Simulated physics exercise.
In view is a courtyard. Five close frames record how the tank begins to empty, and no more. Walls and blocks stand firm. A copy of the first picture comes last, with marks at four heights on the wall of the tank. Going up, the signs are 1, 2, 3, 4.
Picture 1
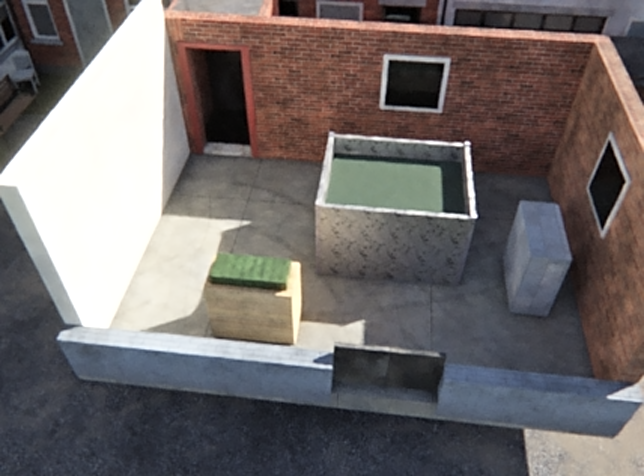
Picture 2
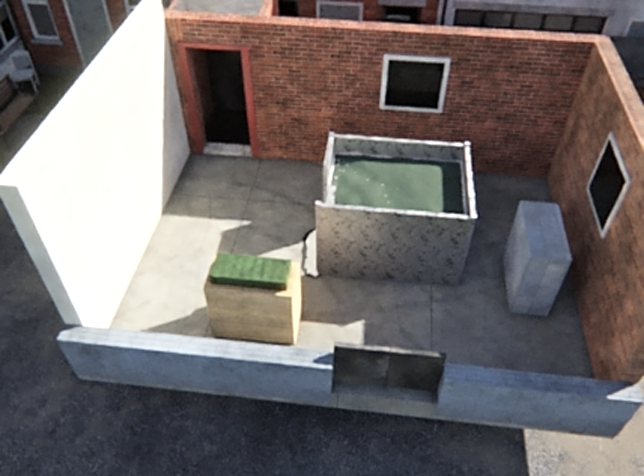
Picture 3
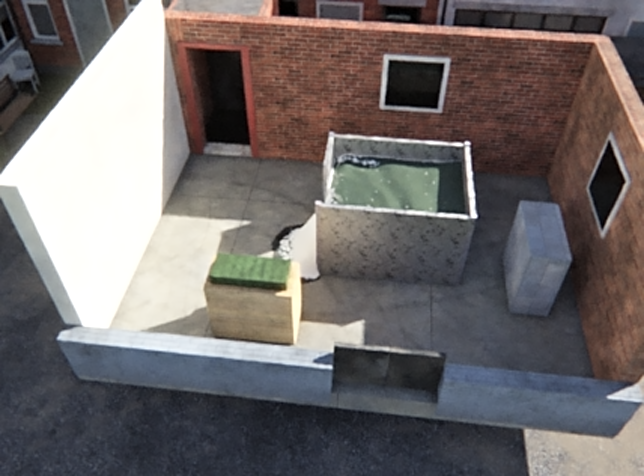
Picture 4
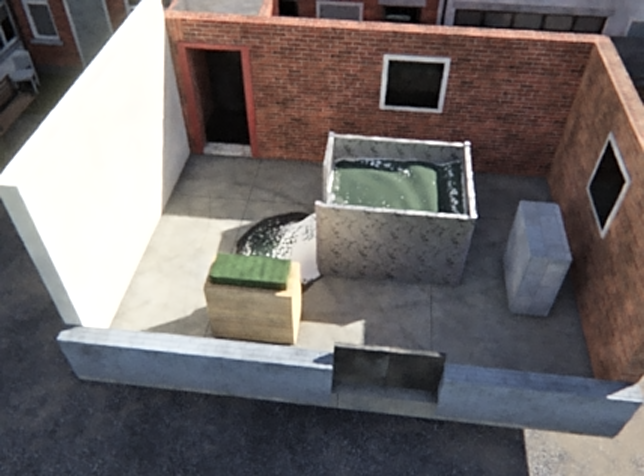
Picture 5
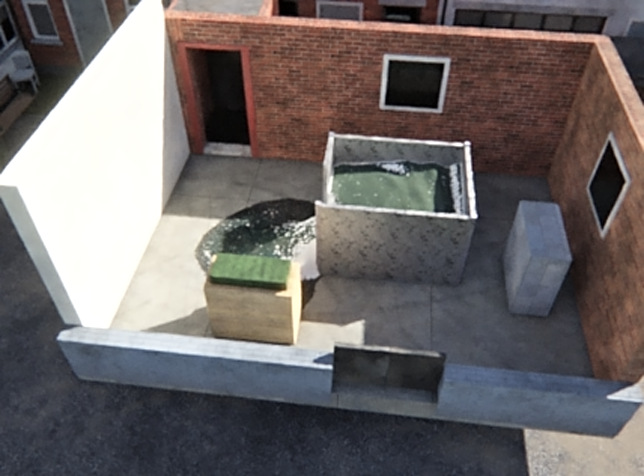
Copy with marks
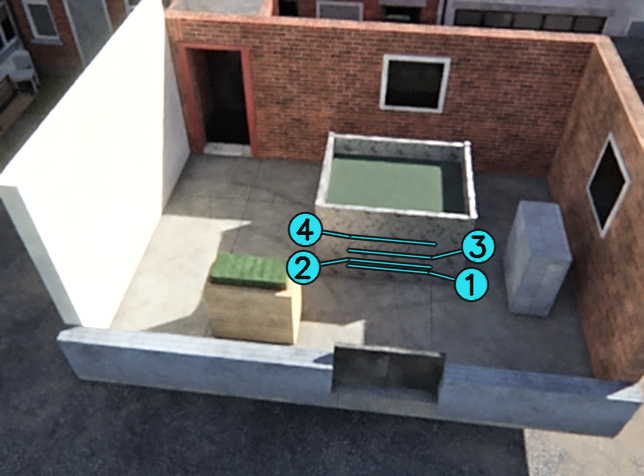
Green water in a patterned tank began to ripple and poured out of its left side, then spread across the courtyard floor in a widening dark puddle behind the grass-topped block.
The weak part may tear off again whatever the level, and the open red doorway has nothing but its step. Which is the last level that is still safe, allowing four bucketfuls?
Level 2 just does it.
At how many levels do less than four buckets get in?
Two of the four.
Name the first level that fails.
The answer is 3.
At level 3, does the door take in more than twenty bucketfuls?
No.
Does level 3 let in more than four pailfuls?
Yes, that goes wrong.
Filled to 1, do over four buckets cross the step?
No, that is safe.
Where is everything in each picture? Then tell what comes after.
The first picture shows water in the tank at rest, its middle at (395, 188); foot of the red doorway at (228, 155); shut gate at (389, 355).
In the second picture, water covers 1 % of the ground, its front hidden from here.
In the third picture, water covers 3 % of the ground, its front hidden from here.
In the fourth picture, water covers 7 % of the ground, its front hidden from here.
In the fifth picture, 14 % of the ground under water, visible out to (276, 203).
In cyan, 1 at (388, 269); 2 at (389, 263); 3 at (390, 254); 4 at (392, 240); from the bottom up 1, 2, 3, 4.
With 1, nothing gets over.
With 2, a bucket or two gets in.
With 3, about 10 bucketfuls get in.
With 4, dozens of bucketfuls pour in.
